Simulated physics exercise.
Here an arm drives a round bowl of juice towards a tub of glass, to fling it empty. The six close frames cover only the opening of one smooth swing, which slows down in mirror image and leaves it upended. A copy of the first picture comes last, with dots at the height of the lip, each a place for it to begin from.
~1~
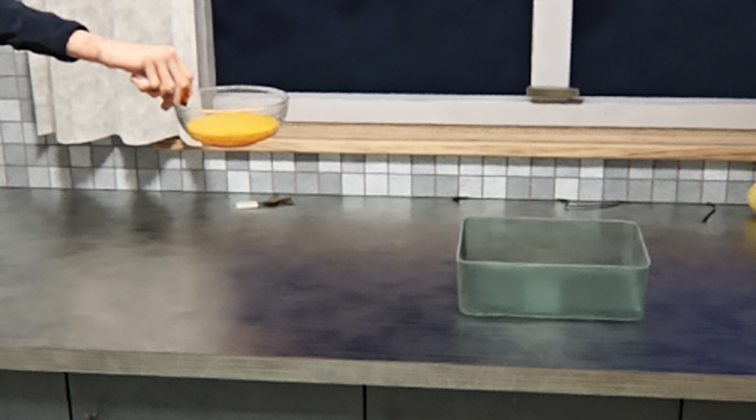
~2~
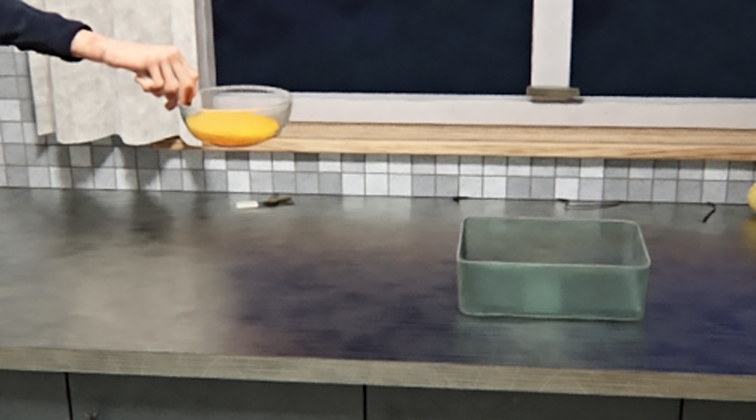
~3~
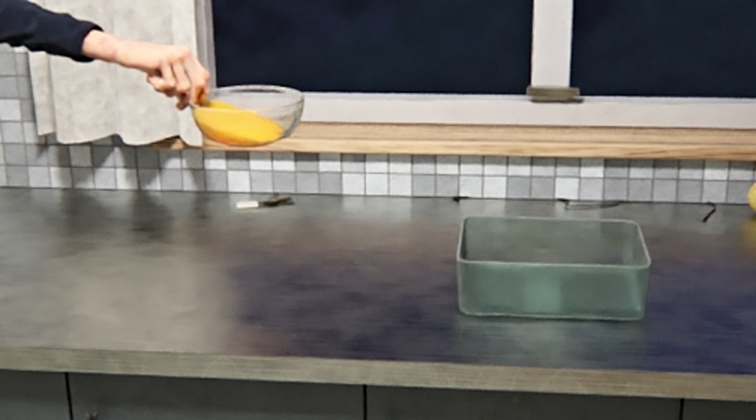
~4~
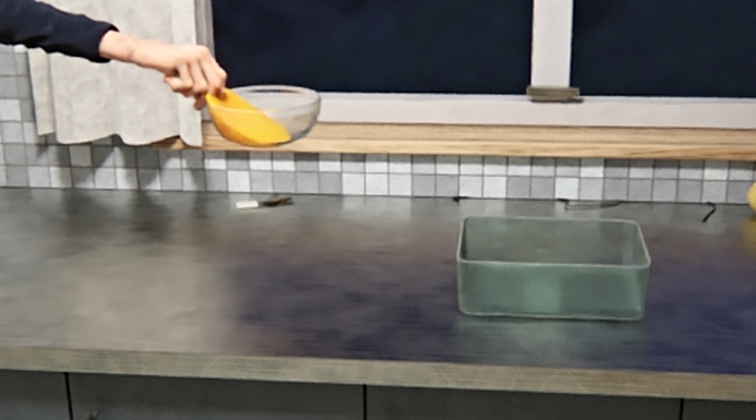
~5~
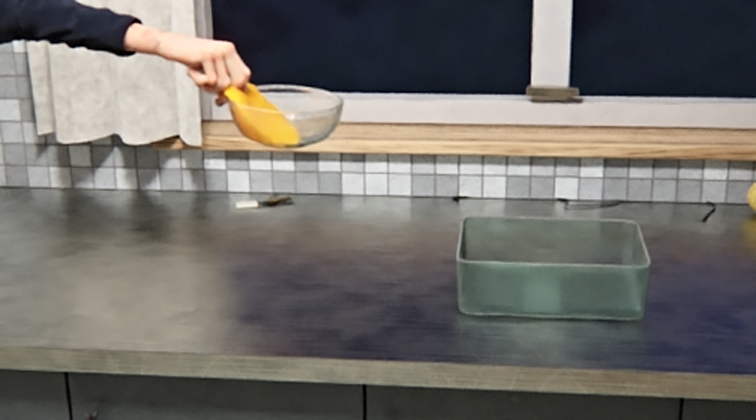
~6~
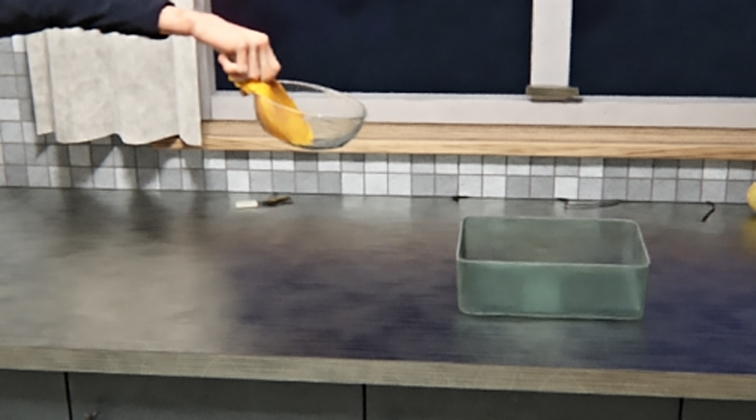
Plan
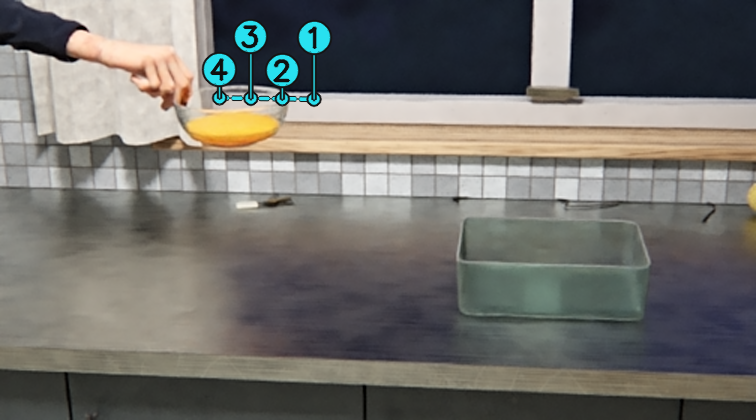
To begin with, a hand at the upper left holds a clear round bowl of orange juice level above a dark counter, with an empty glass tub to the right. The arm moves the bowl rightward, slowly then faster, and the juice climbs the side nearest the hand. By the end, the bowl tilts slightly, with juice over its left rim.
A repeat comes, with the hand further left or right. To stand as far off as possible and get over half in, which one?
Spot 1.
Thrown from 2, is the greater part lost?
Yes, that goes wrong.
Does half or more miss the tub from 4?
Yes, it does.
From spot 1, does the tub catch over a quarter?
Yes, clearly.
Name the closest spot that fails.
It is 2.
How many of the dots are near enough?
One of them.
On the marked copy, 1 at (314, 99); 2 at (282, 98); 3 at (250, 98); 4 at (219, 97).
If 1 is chosen, about 63 % lands in the tub, 27 % falls short and 9 % goes beside or beyond.
If 2 is chosen, about 24 % lands in the tub, 72 % falls short and 4 % goes beside or beyond.
If 3 is chosen, about 4 % lands in the tub, 94 % falls short.
If 4 is chosen, about 0 % lands in the tub, 99 % falls short.
